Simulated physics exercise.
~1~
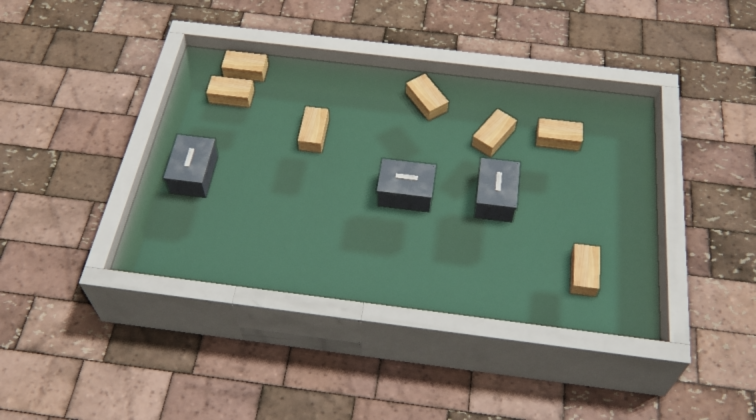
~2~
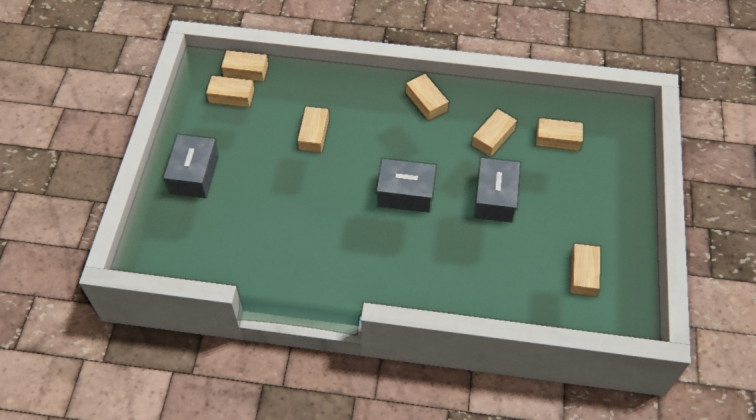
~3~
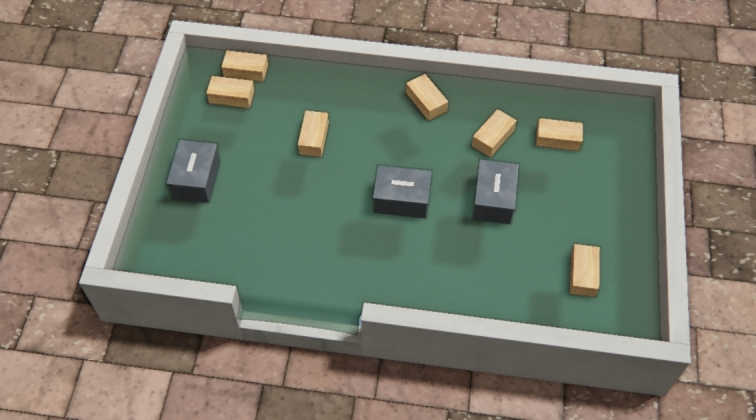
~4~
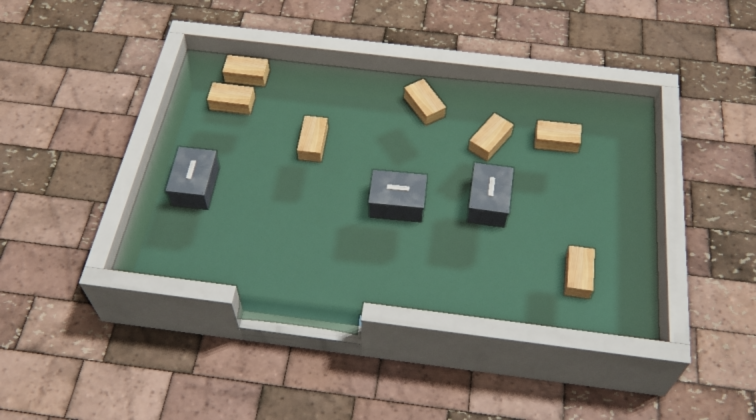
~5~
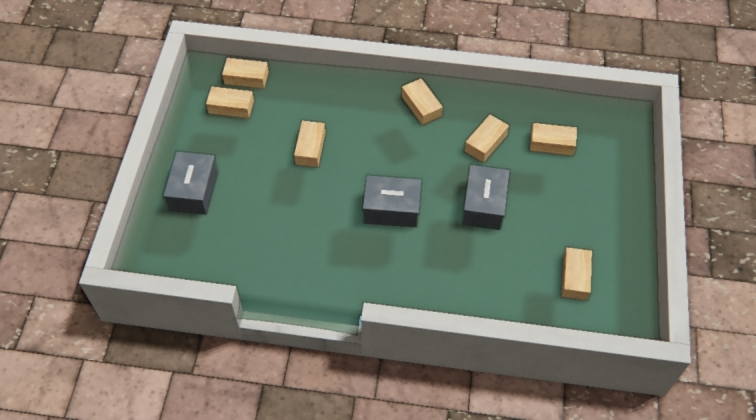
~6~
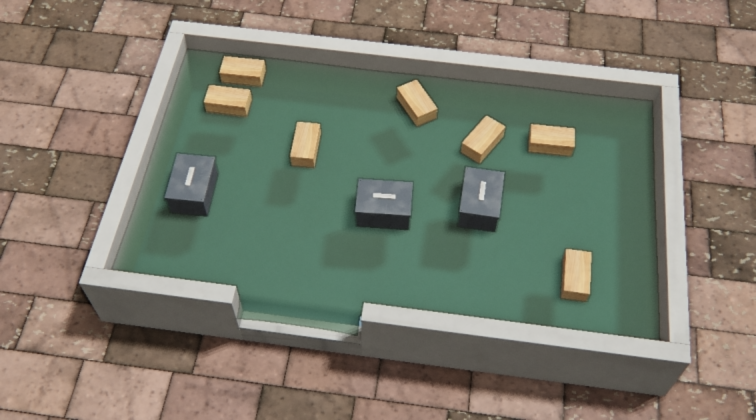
Wooden blocks and three dark boxes floating in a walled garden pool sit still as a gap appears in the near wall, then drift slightly, most of them toward the near side and a little to the left.
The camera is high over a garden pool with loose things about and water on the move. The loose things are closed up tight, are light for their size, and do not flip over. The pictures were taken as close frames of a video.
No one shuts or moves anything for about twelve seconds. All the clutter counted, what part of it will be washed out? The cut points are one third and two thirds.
It falls below one third.
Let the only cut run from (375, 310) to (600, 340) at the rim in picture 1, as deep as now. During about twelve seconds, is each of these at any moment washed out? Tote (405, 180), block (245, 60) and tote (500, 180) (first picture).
In that order: Washed out, no, gone.
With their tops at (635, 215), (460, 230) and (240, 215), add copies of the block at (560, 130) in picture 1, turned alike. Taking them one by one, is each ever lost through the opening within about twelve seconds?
Copy by copy, in the order given: Not carried off, swept away, swept away.
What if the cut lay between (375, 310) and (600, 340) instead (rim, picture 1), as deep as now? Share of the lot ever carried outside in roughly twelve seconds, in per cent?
Share out: Near 30 %.
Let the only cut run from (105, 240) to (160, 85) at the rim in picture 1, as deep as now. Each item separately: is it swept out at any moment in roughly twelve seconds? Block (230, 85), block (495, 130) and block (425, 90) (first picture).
Escapes, remains, remains.
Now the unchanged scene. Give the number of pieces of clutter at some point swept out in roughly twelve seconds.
1 in total.
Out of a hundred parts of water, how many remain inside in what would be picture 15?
I'd put it close to 80 percent.
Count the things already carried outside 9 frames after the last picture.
The total is 0.
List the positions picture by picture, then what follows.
A tote at (407, 178) floats; a tote at (190, 158), afloat; 0 of 10 have shifted, in the first frame.
A tote at (407, 178) floats; a tote at (190, 158) floats; 0 of 10 have shifted, in the second frame.
A tote at (403, 184) floats, close to its start; a tote at (192, 164), afloat, close to its start; 0 of 10 have shifted, in the third frame.
A tote at (398, 189), afloat, close to its start; a tote at (191, 171) floats, close to its start; 4 of 10 have shifted, in the fourth frame.
A tote at (392, 194) floats, close to its start; a tote at (189, 175), afloat, close to its start; 7 of 10 have shifted, in the fifth frame.
A tote at (384, 197) floats, close to its start; a tote at (190, 177) floats, close to its start; 9 of 10 have shifted, in the sixth frame.
A moment on, 0 of 10 are out; 10 afloat.
Next, 0 of 10 are out; 10 afloat.
Later, 1 of 10 are out; 9 afloat.
In the end, 1 of 10 are out; 9 afloat.
